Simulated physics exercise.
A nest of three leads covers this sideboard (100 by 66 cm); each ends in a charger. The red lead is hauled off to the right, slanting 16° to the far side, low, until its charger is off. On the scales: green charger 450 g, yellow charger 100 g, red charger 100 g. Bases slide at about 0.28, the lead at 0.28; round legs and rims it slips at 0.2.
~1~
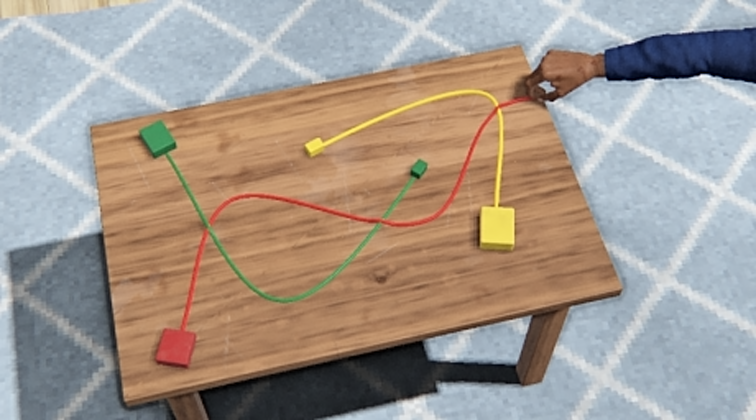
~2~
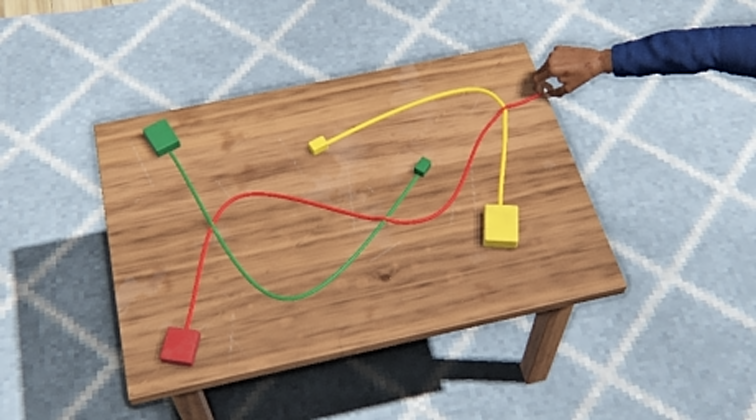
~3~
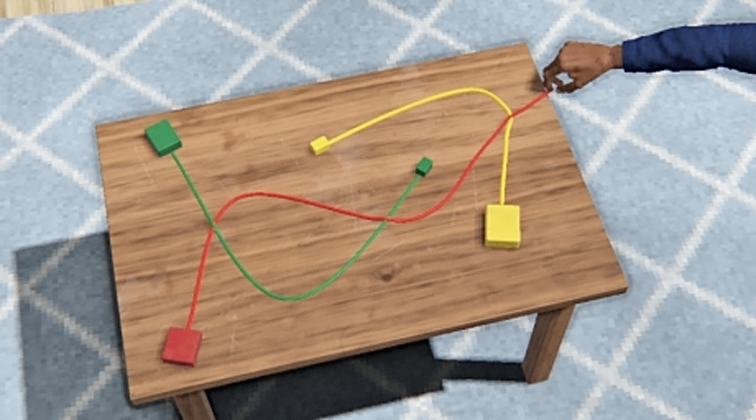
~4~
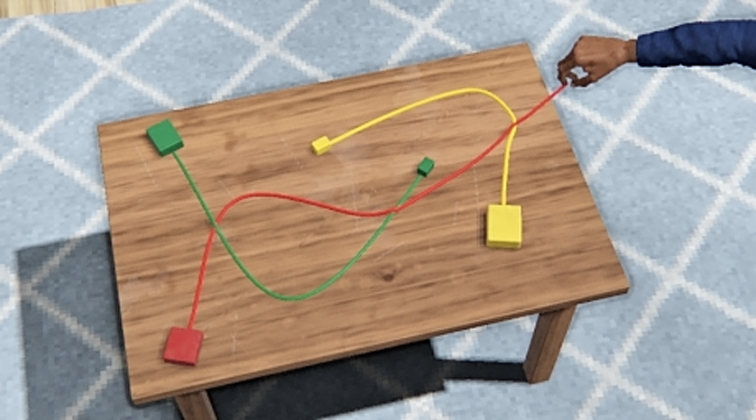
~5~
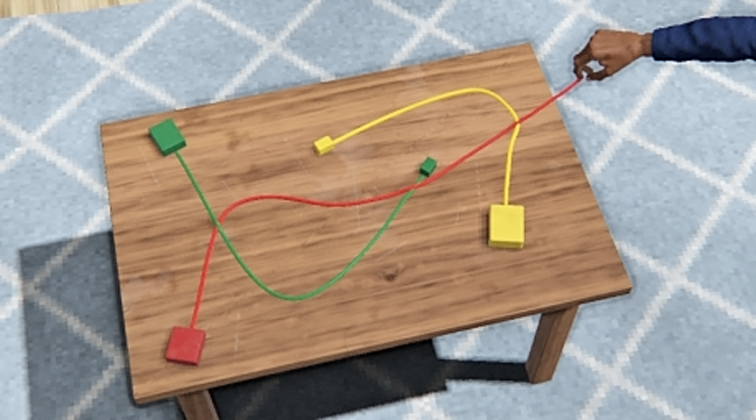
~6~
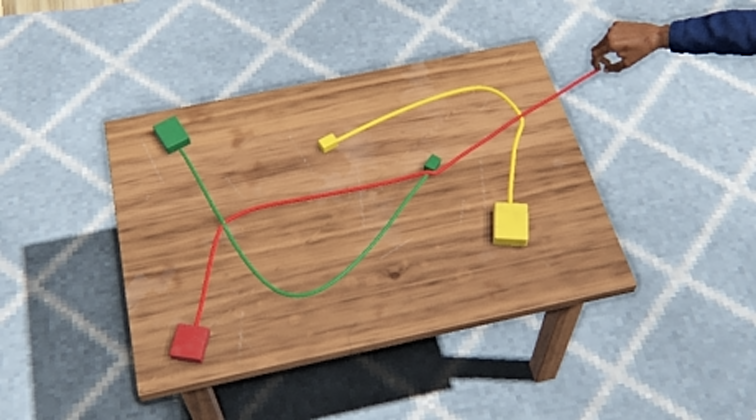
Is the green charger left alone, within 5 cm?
Verdict: The green charger moves.
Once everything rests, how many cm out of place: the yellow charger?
About: Yellow charger 8 cm.
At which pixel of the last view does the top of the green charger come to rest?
Around (209, 123).
Next, the red lead's tail end at (303, 272); red charger 23 cm off its start.
Then, the red lead's tail end at (428, 170); red charger 58 cm off its start, green plug 2 cm off its start.
After that, the red lead's tail end at (544, 89); green charger 2 cm off its start at (181, 130), red charger 93 cm off its start at (542, 98), green plug 32 cm off its start at (536, 82).
Later, the red lead has left the top; green charger 8 cm off its start, red charger over the edge, green plug over the edge.
At the end, the red lead has left the top; green charger 8 cm off its start at (209, 123), red charger over the edge, green plug over the edge, yellow plug 19 cm off its start at (391, 90).
